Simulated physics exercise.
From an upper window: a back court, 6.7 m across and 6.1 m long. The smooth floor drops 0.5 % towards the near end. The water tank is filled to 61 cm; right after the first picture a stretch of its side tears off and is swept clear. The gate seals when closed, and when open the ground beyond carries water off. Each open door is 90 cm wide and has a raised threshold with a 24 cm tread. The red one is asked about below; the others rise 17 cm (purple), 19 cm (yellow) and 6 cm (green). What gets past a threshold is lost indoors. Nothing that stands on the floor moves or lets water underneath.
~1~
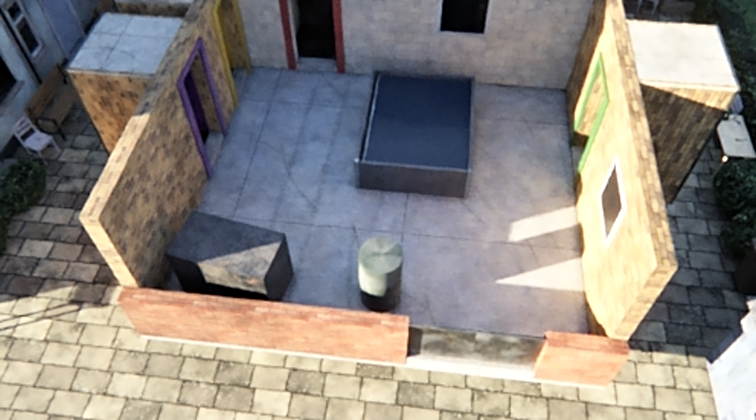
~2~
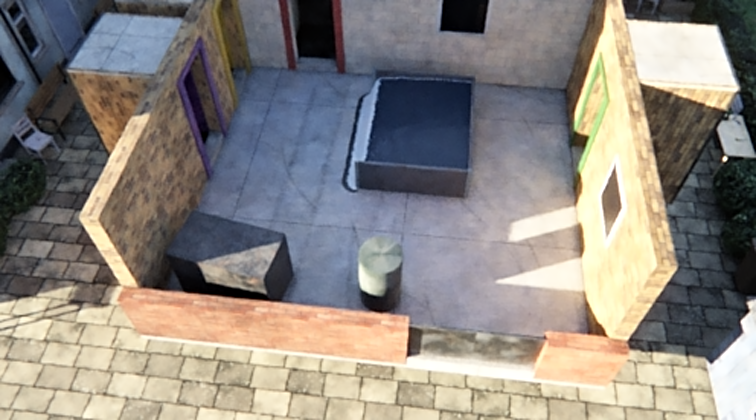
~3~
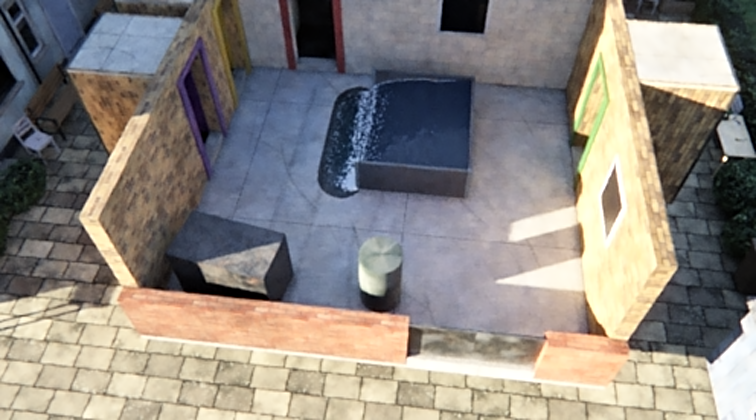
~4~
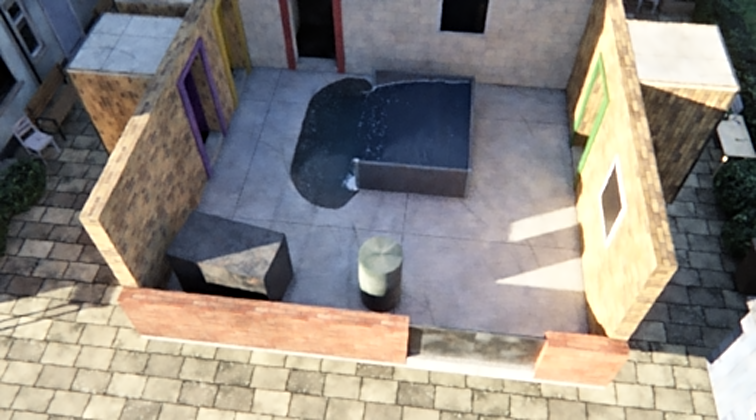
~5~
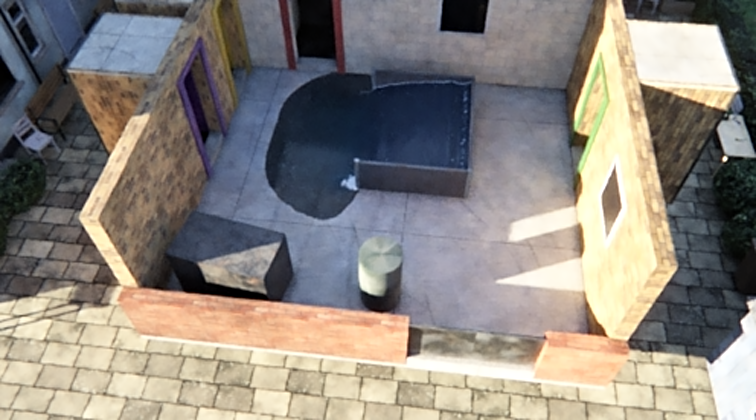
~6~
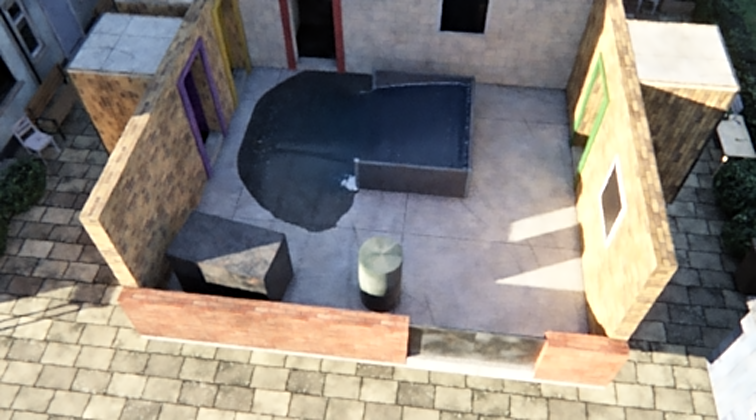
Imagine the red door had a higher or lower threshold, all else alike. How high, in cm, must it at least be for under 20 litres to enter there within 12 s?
Close to 15 cm is just enough.
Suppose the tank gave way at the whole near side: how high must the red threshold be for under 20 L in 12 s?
Some 7.5 cm.
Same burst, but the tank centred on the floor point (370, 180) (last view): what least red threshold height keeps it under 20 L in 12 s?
About 11.5 cm.
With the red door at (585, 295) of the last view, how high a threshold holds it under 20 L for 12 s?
Roughly 8.0 cm.
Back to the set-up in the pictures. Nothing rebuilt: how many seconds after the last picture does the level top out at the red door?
Around 2.4 s.
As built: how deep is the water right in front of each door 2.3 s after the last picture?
In cm: Purple 26, yellow 28, red 21, green 0.
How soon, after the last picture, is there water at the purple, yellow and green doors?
Arrival: Purple 0.1 s, yellow 0.2 s, green 6.0 s.
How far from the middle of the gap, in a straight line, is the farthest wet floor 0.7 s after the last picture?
About 3.6 m.
Then, 0.7 s after the last picture water covers 35 % of the floor, deepest (37 cm) near (228, 129); 14 cm at the red door, 0 litres in over its 14 cm threshold.
Then, 2.3 s after the last picture water covers 40 % of the floor, deepest (38 cm) near (157, 316); 21 cm at the red door, 6 litres in over its 14 cm threshold.
Then, 11.3 s after the last picture water covers 100 % of the floor, deepest (10 cm) near (590, 352); 9 cm at the red door, 25 litres in over its 14 cm threshold.
At the red door as built, the water peaked near 21 cm, 2.3 s after the last picture.
With a threshold of 13 cm, 33 litres would have come in within the 12 s; with 17.5 cm, 10 litres. So under 20 litres takes about 15 cm.
